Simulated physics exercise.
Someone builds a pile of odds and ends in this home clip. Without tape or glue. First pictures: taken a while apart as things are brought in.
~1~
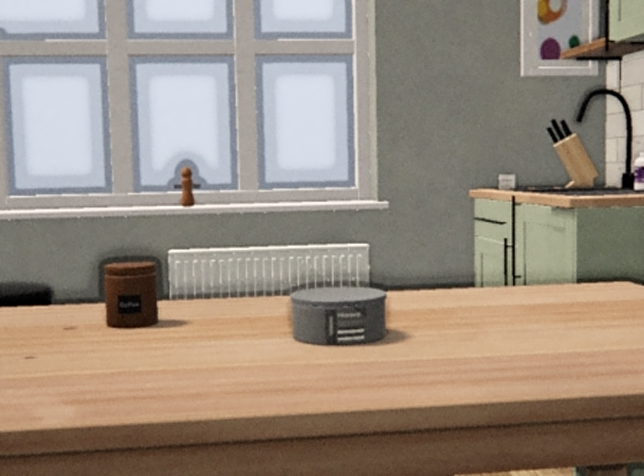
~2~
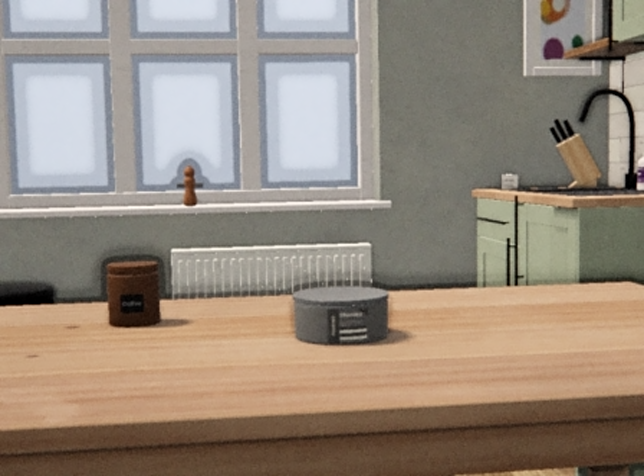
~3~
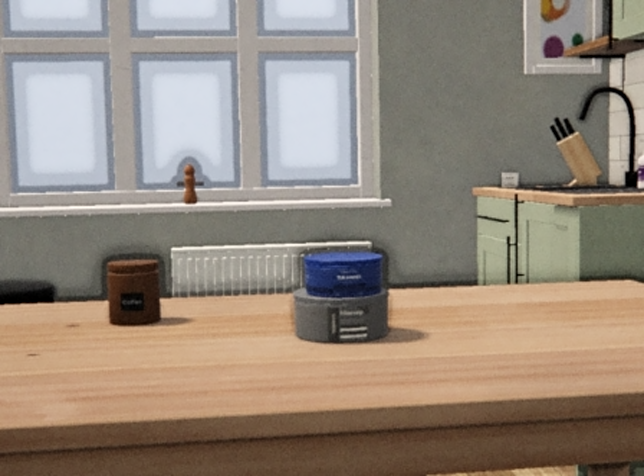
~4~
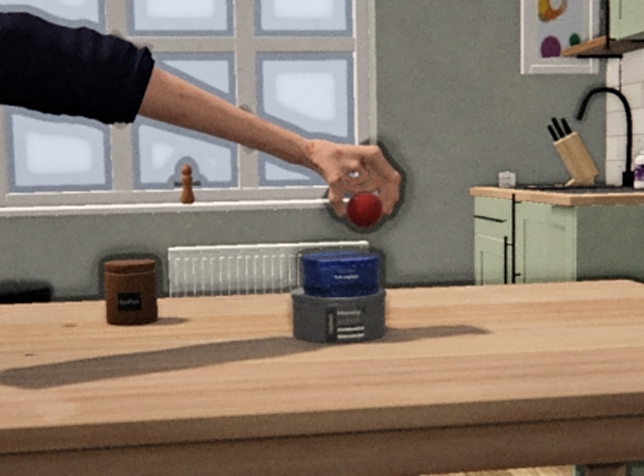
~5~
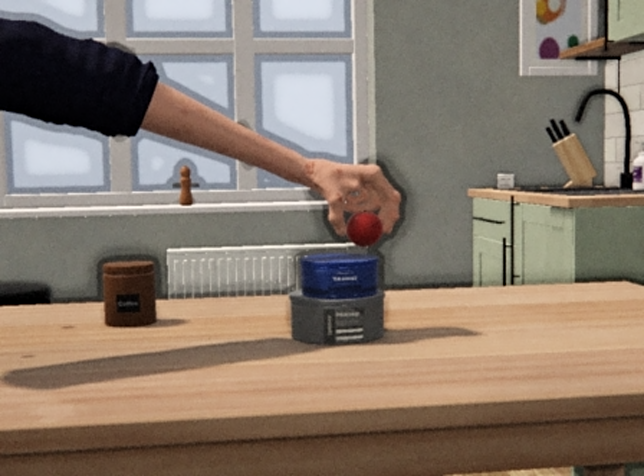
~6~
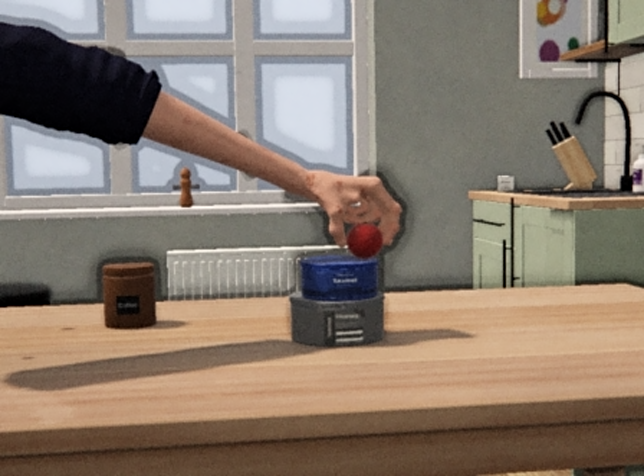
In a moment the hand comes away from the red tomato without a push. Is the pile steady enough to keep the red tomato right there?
Yes, pretty sure the pile is stable there.
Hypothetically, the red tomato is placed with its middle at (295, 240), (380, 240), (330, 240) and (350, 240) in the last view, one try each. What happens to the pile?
Going through the four cases in order, the pile tumbles down, then tumbles down, then stands firm, and finally stands firm.
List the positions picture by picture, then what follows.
In the first frame, the last thing is not in view yet.
In the second frame, the last thing is not in view yet; brown jar (134, 293).
In the third frame, the last thing is not in view yet; grey tub (341, 313).
The fourth frame shows still above its spot; red tomato (364, 209); blue tub (341, 274).
The fifth frame shows still above its spot; red tomato (365, 229); brown jar (130, 293).
The sixth frame shows in place under the hand; red tomato (365, 241); grey tub (337, 316).
Then, 0.90 s on from there, no change.
Then, 2.00 s on from there, red tomato resting near (365, 241).
In the end, all 4 unmoved. At the end, from the last picture's camera, red tomato near (365, 241). The pile keeps its balance.
